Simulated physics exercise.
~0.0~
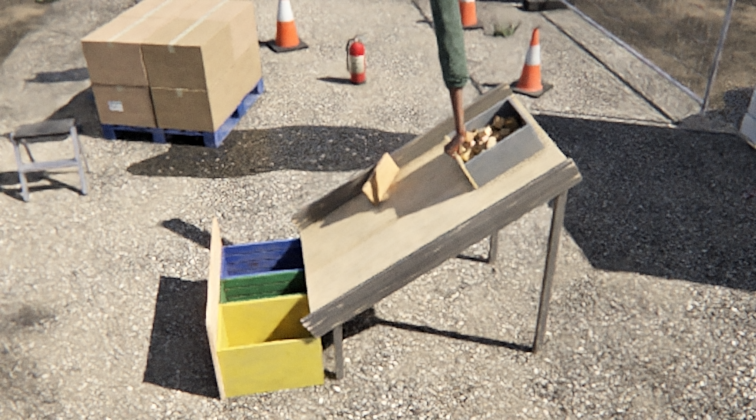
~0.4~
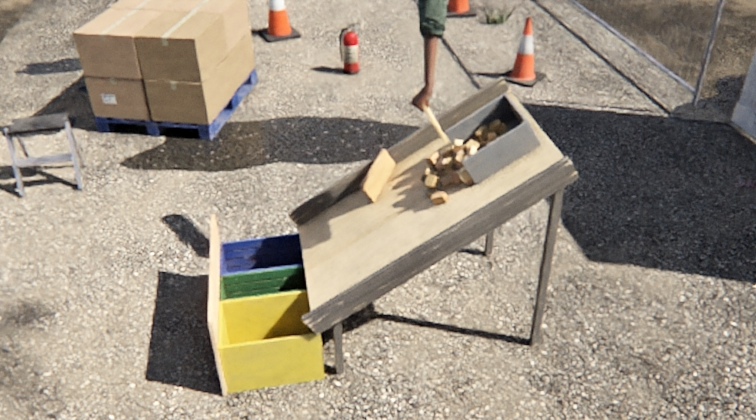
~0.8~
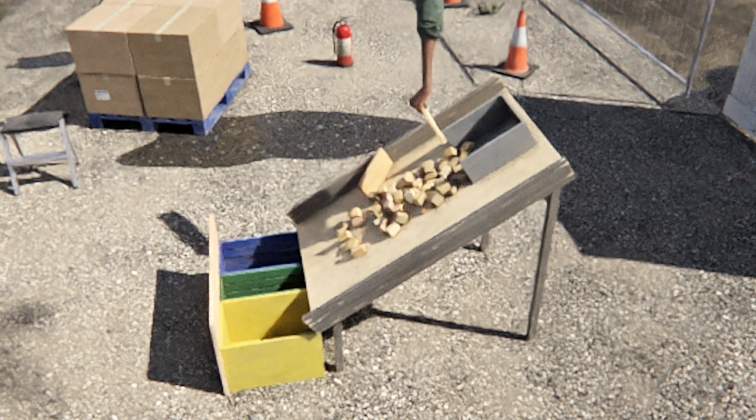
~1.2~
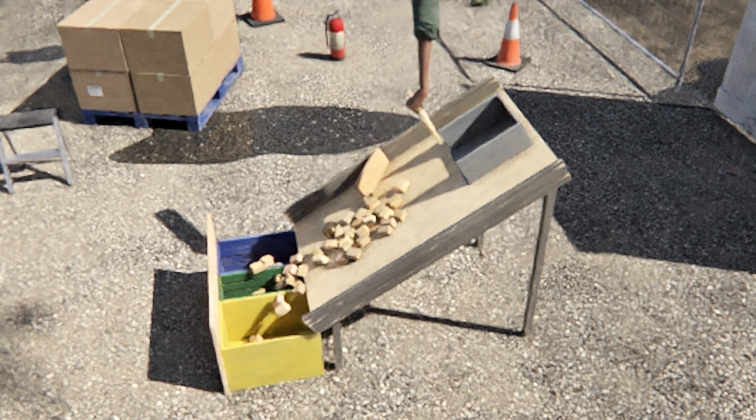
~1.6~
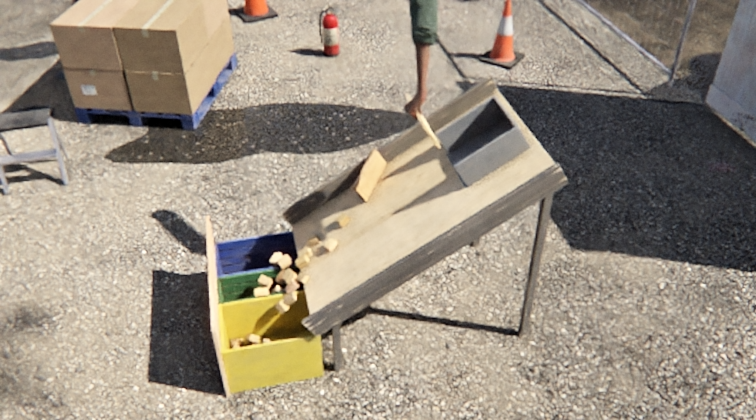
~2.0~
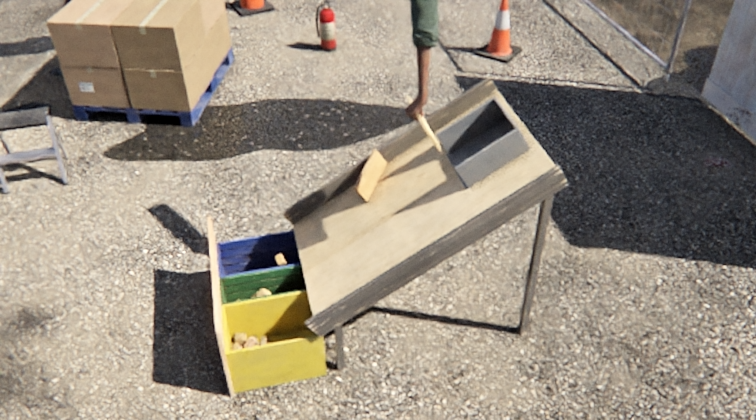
On a gravel yard, a hand lifting a gate, wooden blocks tumbling down a sloping table past an angled board into yellow, green and blue bins.
